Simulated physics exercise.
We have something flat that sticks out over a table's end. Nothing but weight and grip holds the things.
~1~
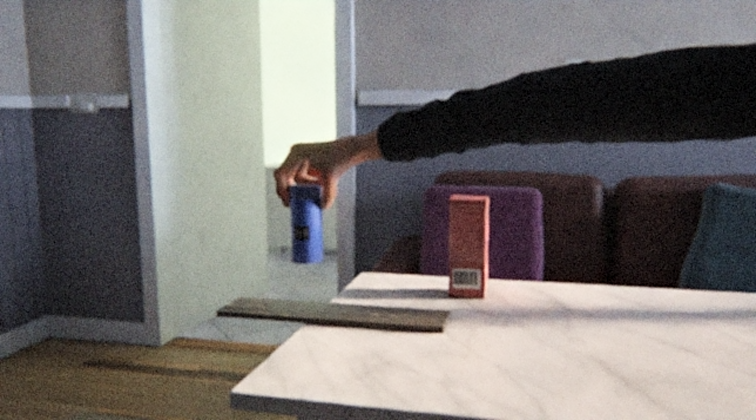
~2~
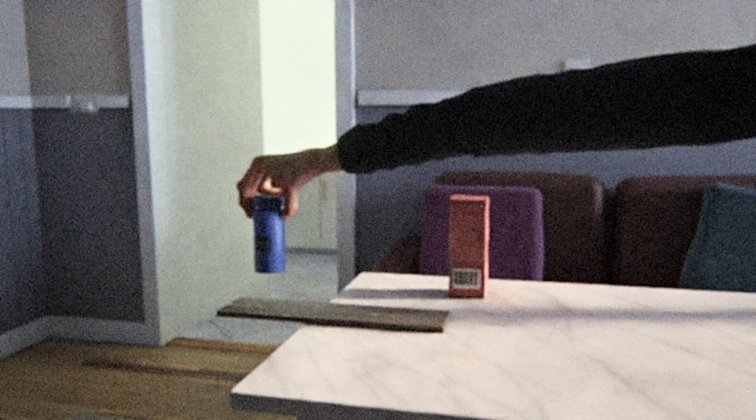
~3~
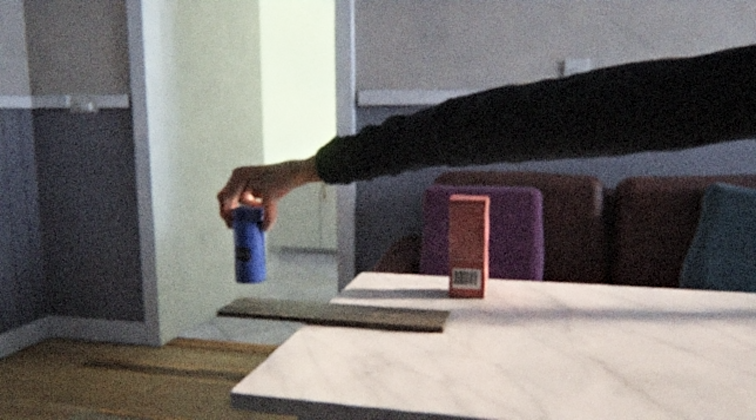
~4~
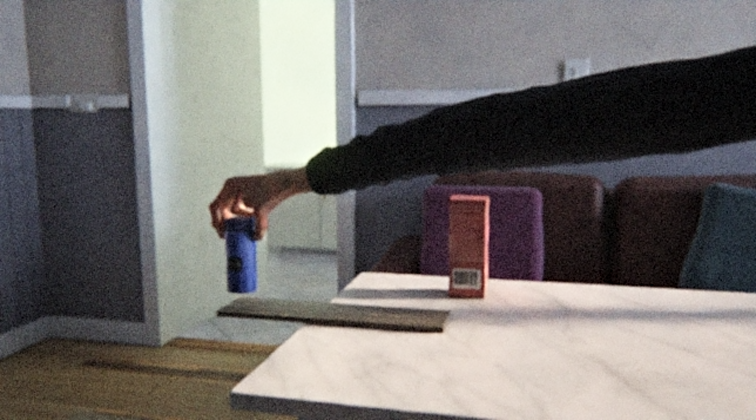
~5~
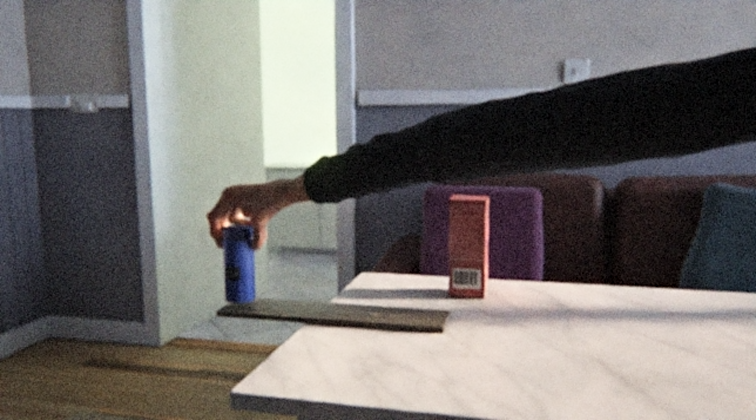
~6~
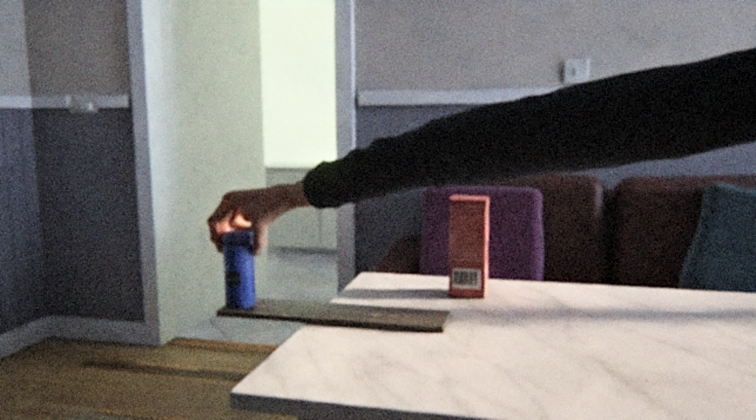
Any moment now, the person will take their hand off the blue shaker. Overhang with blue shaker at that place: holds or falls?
It heads downward.
Then, 0.40 s later than the last frame, blue shaker now down on the floor or falling; black board tilted by 52°.
Then, 0.60 s later than the last frame, black board now down on the floor or falling.
Then, 0.70 s later than the last frame, things are still on the move.
Then, 0.90 s later than the last frame, as before.
When it is over, down on the floor or falling, black board and blue shaker; red carton as before. The board comes down.
